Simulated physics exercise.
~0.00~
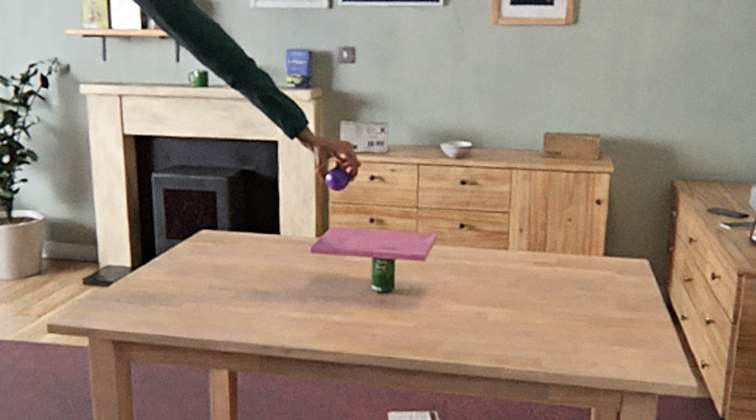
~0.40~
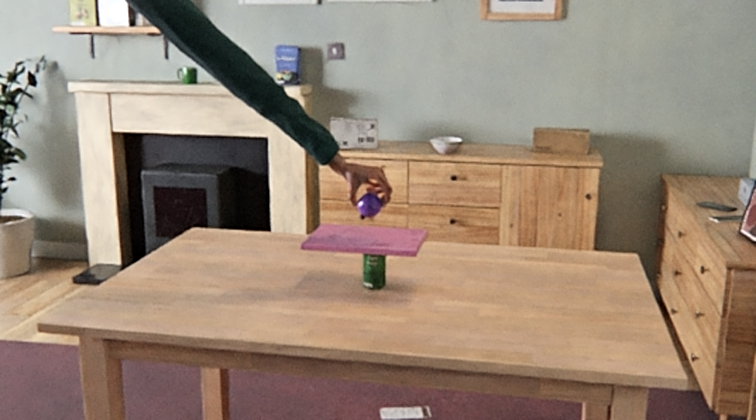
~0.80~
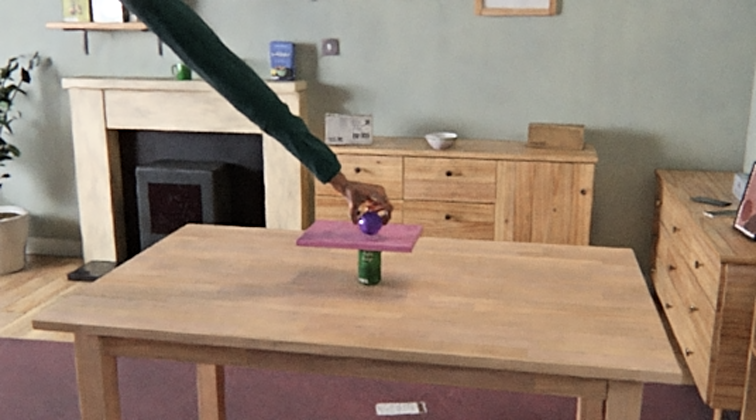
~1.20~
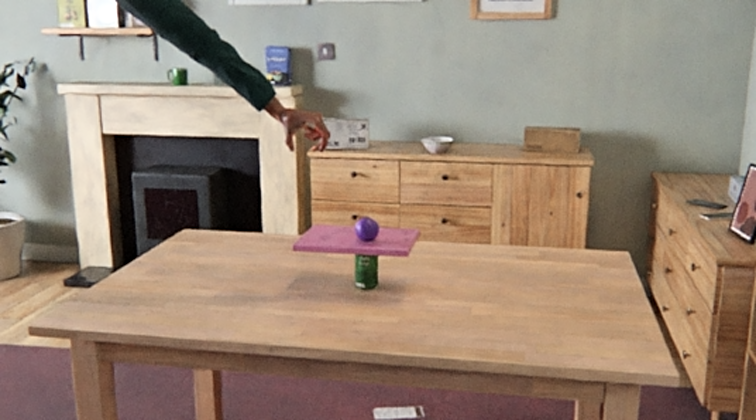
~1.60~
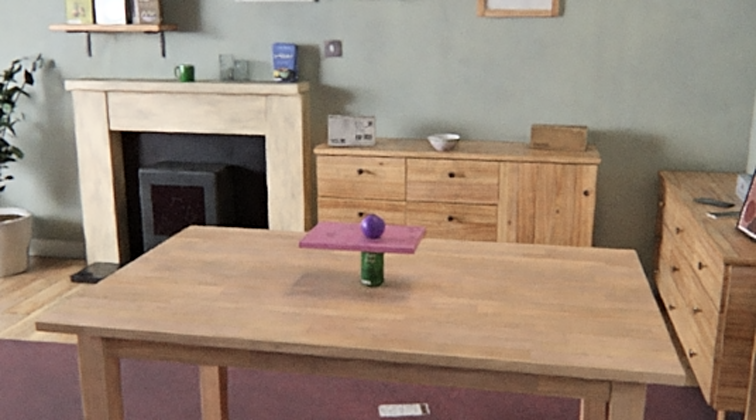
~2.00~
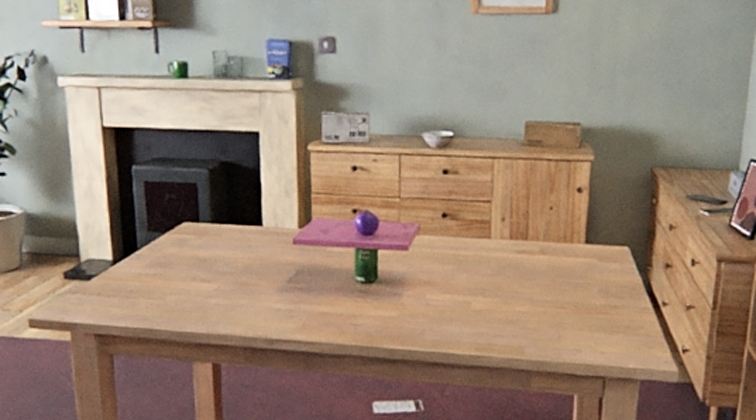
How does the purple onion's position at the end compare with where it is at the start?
At the start the purple onion is held in the air above the pink lid, and by the end it rests on top of the lid with no hand holding it.
At first, a pink lid lies balanced on top of a green can on a wooden table, while a hand in a dark green sleeve holds a purple onion above it. The arm reaches in from the upper left and moves the onion to the right and down toward the lid. The hand lowers it further until it sits on the lid, close to the middle. Then the fingers let go and the hand draws back up to the left, leaving the view. The onion stays in place, and the little tower remains standing.
